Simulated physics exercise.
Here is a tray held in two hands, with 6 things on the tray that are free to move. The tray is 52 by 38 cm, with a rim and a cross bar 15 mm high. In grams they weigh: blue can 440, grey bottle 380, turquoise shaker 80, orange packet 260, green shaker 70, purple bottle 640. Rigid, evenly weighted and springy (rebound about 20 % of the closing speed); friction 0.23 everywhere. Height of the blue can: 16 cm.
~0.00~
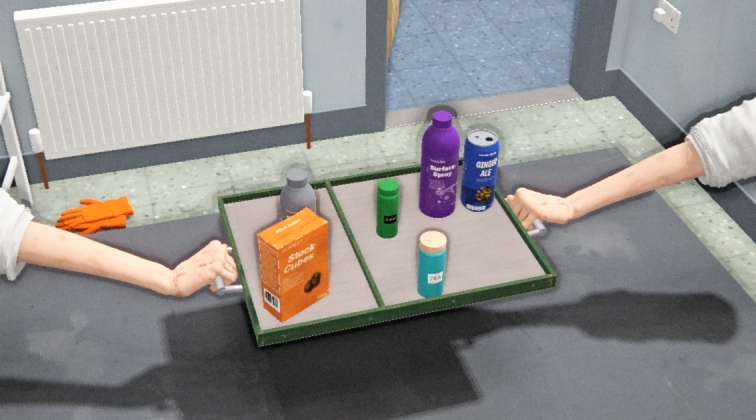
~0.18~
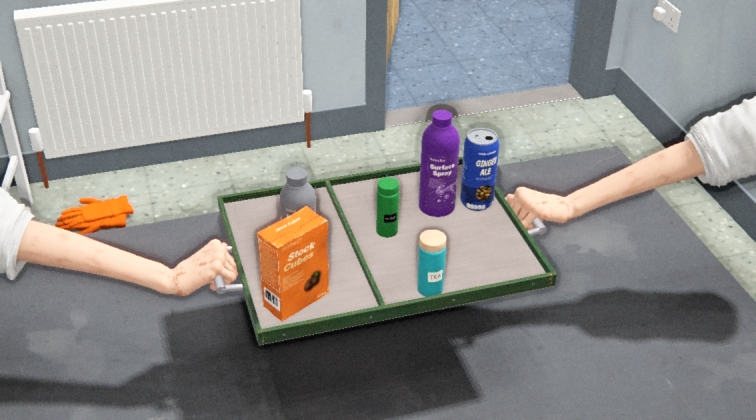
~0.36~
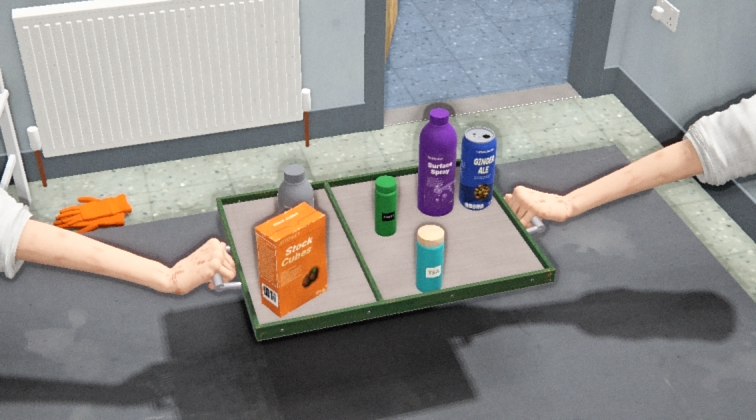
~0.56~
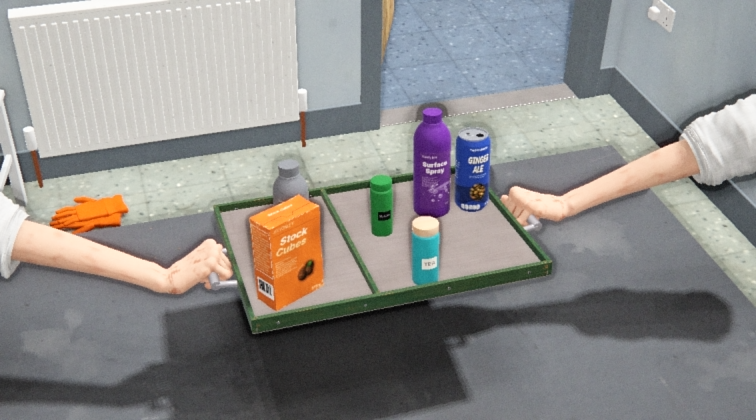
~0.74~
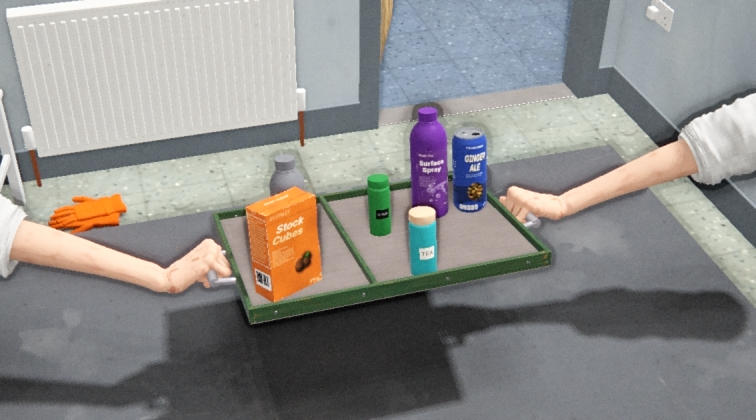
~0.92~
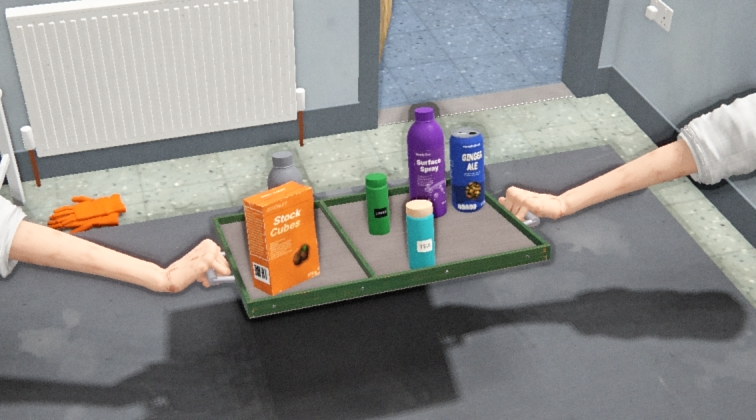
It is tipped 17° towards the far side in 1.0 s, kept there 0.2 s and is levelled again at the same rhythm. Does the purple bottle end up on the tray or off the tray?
The purple bottle goes overboard.
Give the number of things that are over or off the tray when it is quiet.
In all, 6.
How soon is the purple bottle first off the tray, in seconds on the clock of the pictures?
Near 1.5 s.
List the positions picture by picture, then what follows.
In the first frame, tray level; purple bottle (440, 164); blue can (480, 172).
In the second frame, tray level; turquoise shaker (432, 264); orange packet (294, 265).
In the third frame, tray tilted 2°, far edge down; green shaker (386, 206); blue can (477, 170).
In the fourth frame, tray tilted 7°, far edge down; turquoise shaker (426, 252).
In the fifth frame, tray tilted 13°, far edge down; orange packet (285, 244); green shaker (379, 205).
In the sixth frame, tray tilted 16°, far edge down; purple bottle (427, 162); blue can (467, 171).
After 1.42 s, tray tilted 17°, far edge down; purple bottle 14° off its base near (409, 145); blue can 10° off its base; orange packet moved 14 cm.
After 1.72 s, tray tilted 11°, far edge down; blue can, grey bottle, green shaker and purple bottle now off the tray; orange packet 35° off its base; turquoise shaker moved 28 cm.
After 1.92 s, tray tilted 5°, far edge down; orange packet on its side; turquoise shaker 20° off its base.
After 2.32 s, tray level; turquoise shaker and orange packet now off the tray.
In the end (2.8 s), off the tray, blue can, grey bottle, turquoise shaker, orange packet, green shaker and purple bottle. At the end, from the last picture's camera, purple bottle near (374, 191).
